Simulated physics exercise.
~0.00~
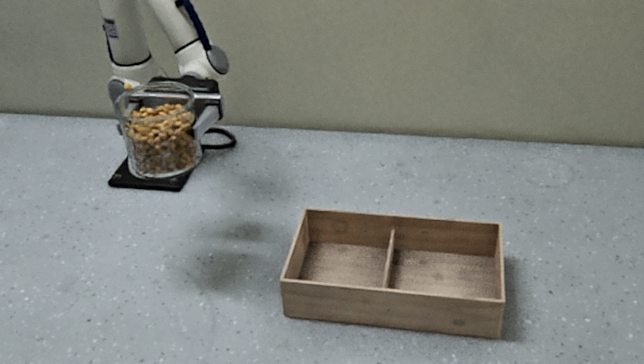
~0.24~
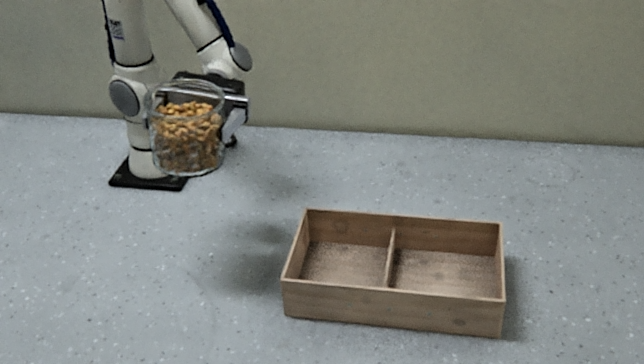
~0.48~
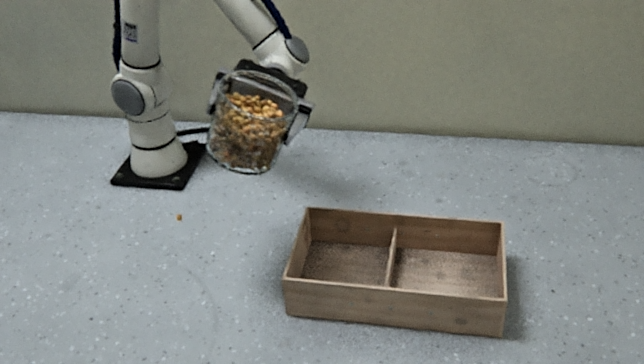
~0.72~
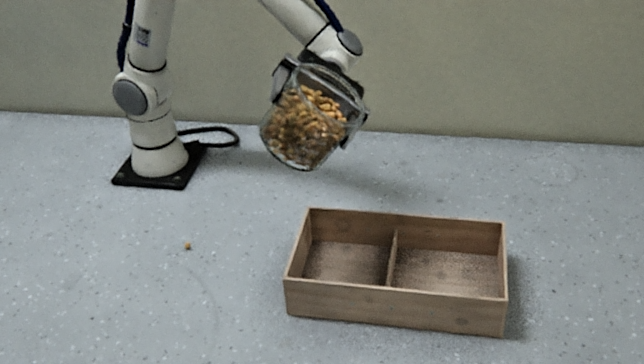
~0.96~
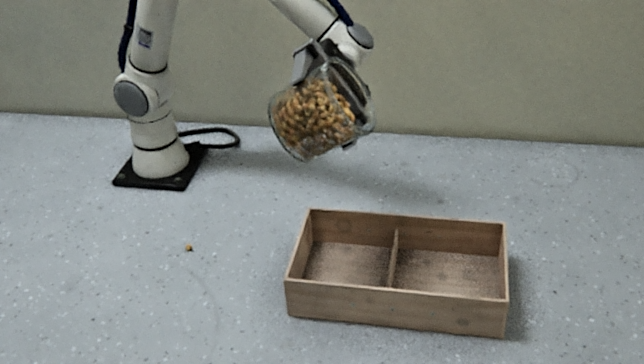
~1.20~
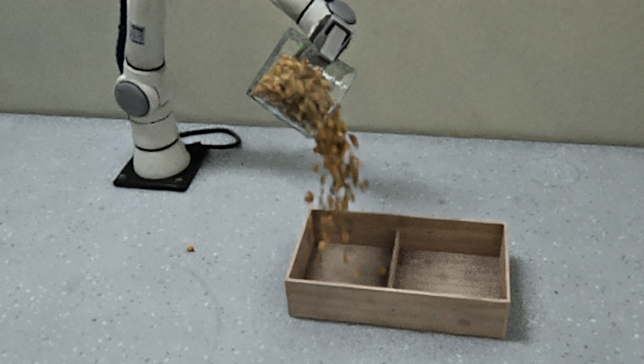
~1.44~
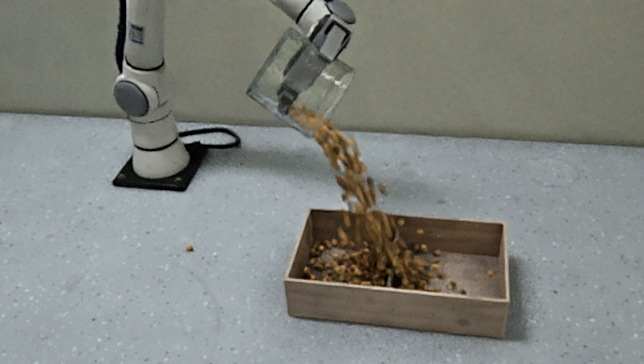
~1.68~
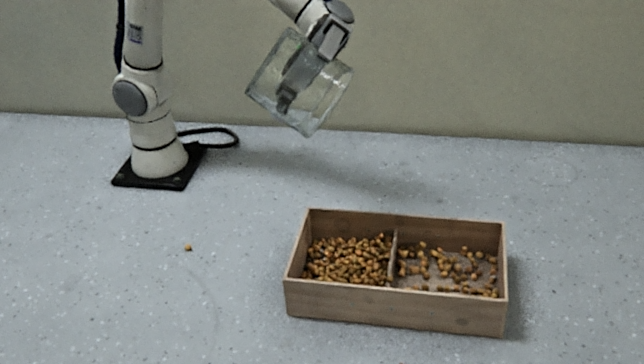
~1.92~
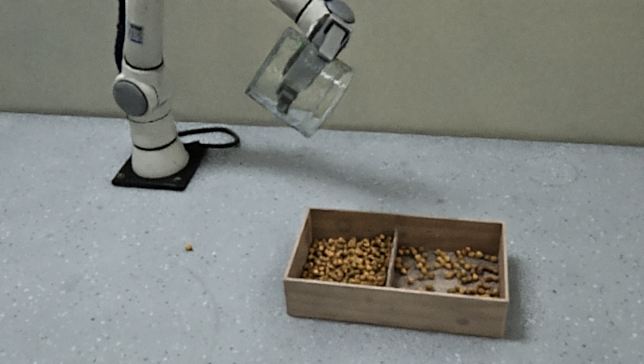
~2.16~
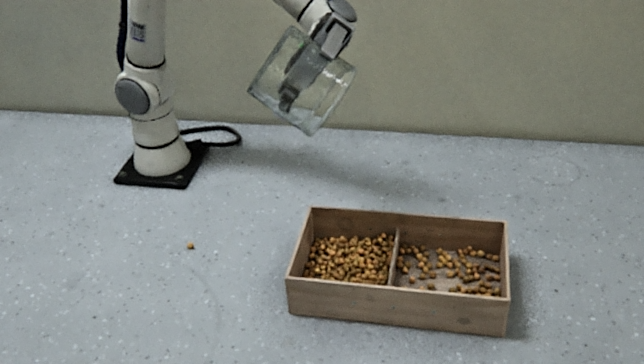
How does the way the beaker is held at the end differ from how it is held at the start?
At the start the beaker is held upright, while at the end it is tipped upside down with its mouth slanting downward.
